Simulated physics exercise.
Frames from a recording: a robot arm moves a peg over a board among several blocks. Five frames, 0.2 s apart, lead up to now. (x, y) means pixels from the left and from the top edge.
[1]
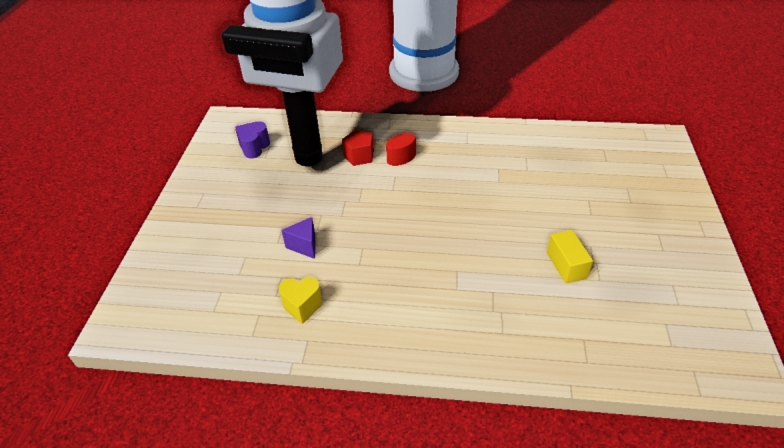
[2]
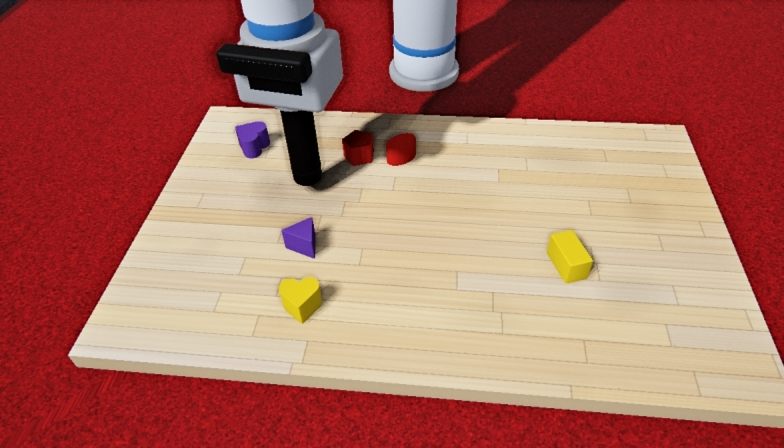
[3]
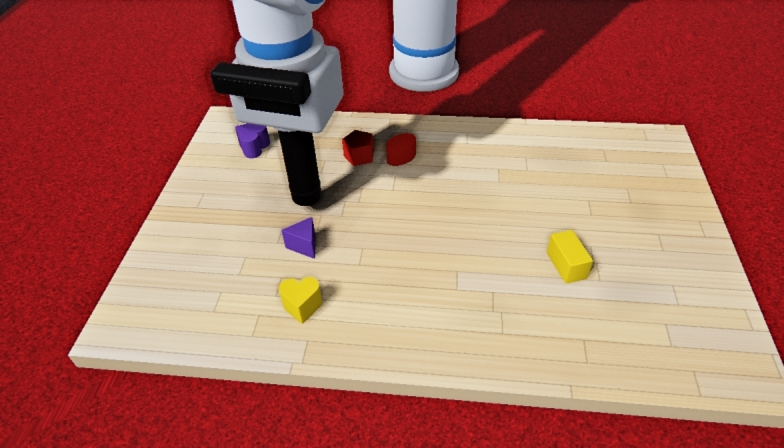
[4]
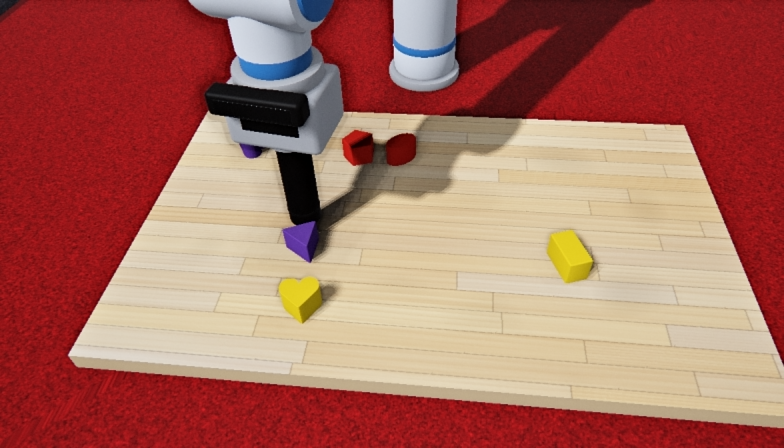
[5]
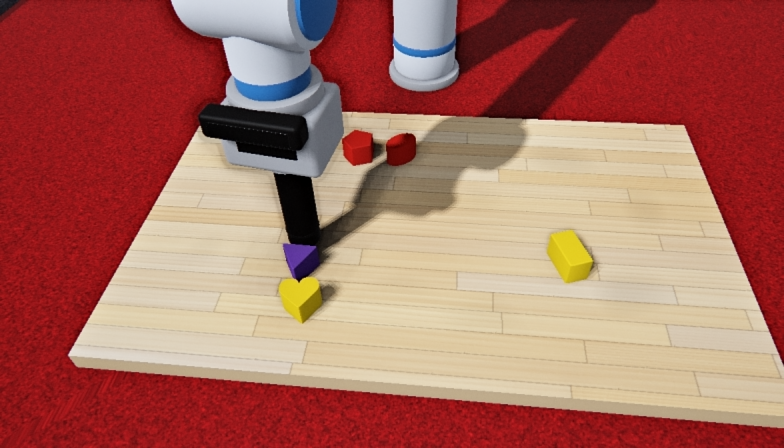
On a pale wooden board over a red surface, a robot arm holds a black peg near scattered purple, red and yellow blocks. The peg moves steadily toward the viewer until it meets the purple triangular piece, then pushes it nearer the yellow heart-shaped block, while the other blocks stay put.
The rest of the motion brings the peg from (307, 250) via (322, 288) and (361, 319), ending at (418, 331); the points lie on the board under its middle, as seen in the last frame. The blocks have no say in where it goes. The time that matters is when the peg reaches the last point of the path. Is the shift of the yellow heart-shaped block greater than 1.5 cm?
Yes, that is how it ends up.
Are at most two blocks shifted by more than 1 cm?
The answer is yes.
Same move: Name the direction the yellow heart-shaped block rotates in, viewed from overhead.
The yellow heart-shaped block rotates counterclockwise.
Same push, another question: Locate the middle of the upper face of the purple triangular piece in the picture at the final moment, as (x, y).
It should be at (291, 283) by then.
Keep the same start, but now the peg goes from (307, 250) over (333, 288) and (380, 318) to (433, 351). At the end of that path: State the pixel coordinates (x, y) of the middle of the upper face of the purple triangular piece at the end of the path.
It sits at (296, 275).
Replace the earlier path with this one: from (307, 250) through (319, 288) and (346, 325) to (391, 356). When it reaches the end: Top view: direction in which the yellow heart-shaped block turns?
It swings round anticlockwise.
The first path, step by step. One third of the way, peg (320, 277); purple triangular piece (291, 283), turned 40° clockwise; yellow heart-shaped block (293, 307), turned 30° anticlockwise.
Two thirds of the way, peg (360, 307); purple triangular piece (291, 283), turned 45° clockwise; yellow heart-shaped block (292, 307), turned 30° anticlockwise.
At the end, peg (418, 319); purple triangular piece (291, 283), turned 45° clockwise; yellow heart-shaped block (292, 307), turned 30° anticlockwise.
